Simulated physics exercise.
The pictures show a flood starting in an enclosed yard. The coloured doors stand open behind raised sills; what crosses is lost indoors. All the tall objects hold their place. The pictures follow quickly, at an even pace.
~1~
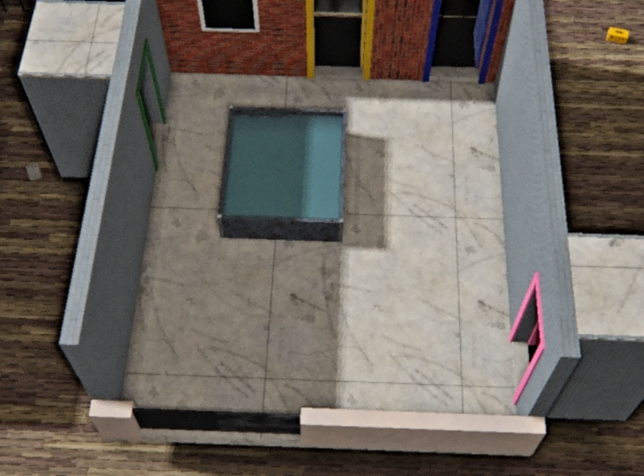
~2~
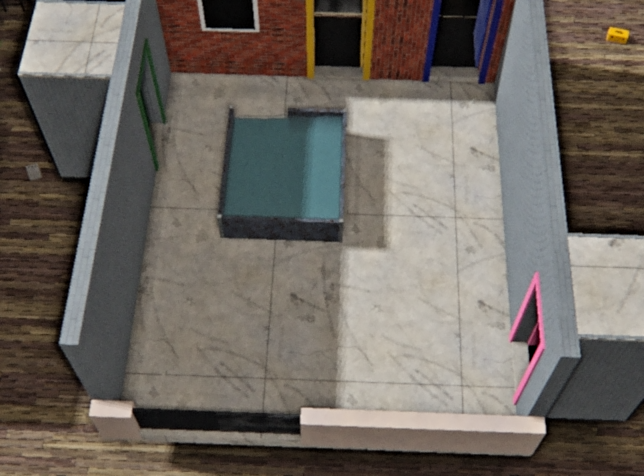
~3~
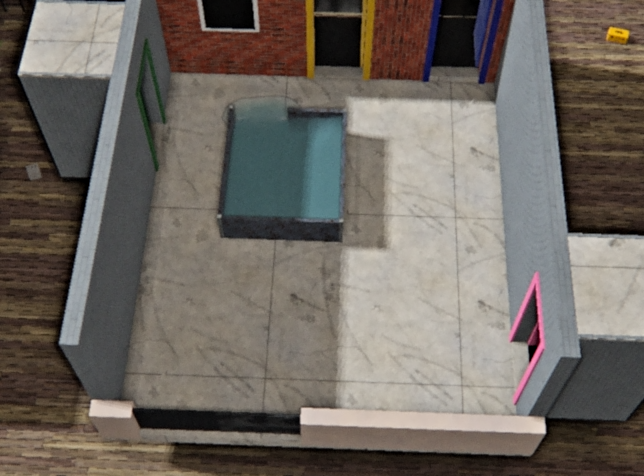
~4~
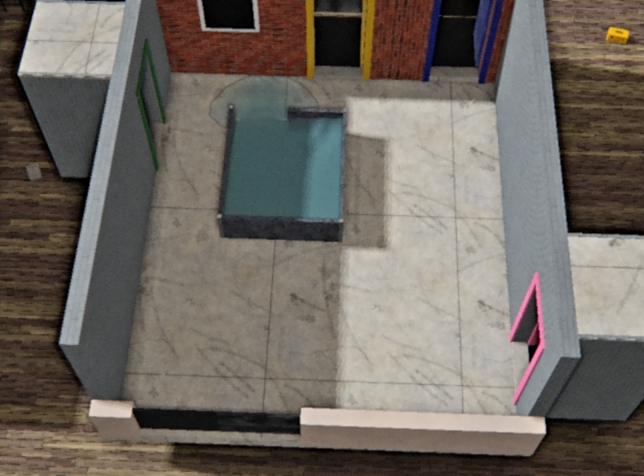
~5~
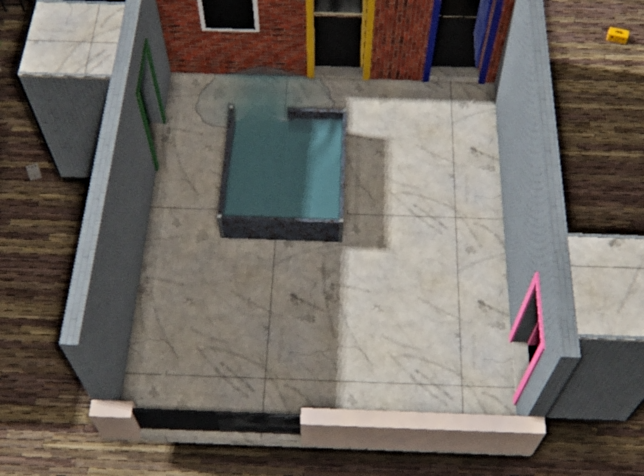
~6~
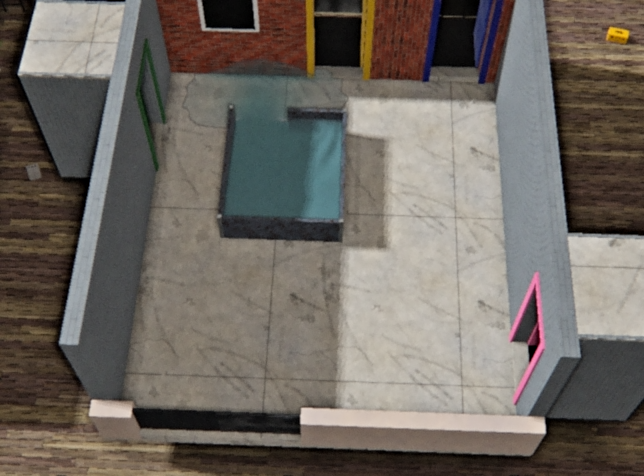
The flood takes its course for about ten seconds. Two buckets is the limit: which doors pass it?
One by one: The blue door stays under that; the yellow door takes more than that; the pink door stays under that; the green door takes more than that.
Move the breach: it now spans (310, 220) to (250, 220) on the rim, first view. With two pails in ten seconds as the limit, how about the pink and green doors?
Then: Pink lets more in, green lets less in.
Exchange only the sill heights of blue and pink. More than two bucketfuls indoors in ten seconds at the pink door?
My reading: The pink one lets less in.
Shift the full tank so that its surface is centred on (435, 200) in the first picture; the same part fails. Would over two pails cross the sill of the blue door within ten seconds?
One by one: Blue passes that mark.
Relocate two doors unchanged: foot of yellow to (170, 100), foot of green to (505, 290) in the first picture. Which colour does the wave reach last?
I say the pink door.
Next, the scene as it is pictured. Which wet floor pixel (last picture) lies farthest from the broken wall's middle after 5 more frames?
At about (396, 86).
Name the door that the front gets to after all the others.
That is the pink door.
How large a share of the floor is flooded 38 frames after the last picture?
Close to 70 %.
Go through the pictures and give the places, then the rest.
In the first picture, still water in the tank at (284, 165).
In the second picture, the front is at a hidden place, out from the gap on the tank's far side.
In the third picture, the front is at (290, 104), out from the gap on the tank's far side.
In the fourth picture, water pours out on the tank's far side and has run to (279, 77).
In the fifth picture, water pours out on the tank's far side and has run to (315, 79).
In the sixth picture, the front is at (334, 79), out from the gap on the tank's far side.
A moment on, water covers 10 % of the floor; the blue door not reached, the yellow door under two buckets in, the pink door not reached, the green door not reached.
Next, water covers 25 % of the floor; the blue door wet at the sill, nothing in, the yellow door under two buckets in, the pink door not reached, the green door wet at the sill, nothing in.
Then, water covers 45 % of the floor; the blue door wet at the sill, nothing in, the yellow door over two buckets in, the pink door not reached, the green door under two buckets in.
Later, water covers 70 % of the floor; the blue door wet at the sill, nothing in, the yellow door over two buckets in, the pink door wet at the sill, nothing in, the green door over two buckets in.
In the end, water covers 95 % of the floor; the blue door wet at the sill, nothing in, the yellow door over two buckets in, the pink door under two buckets in, the green door over two buckets in.
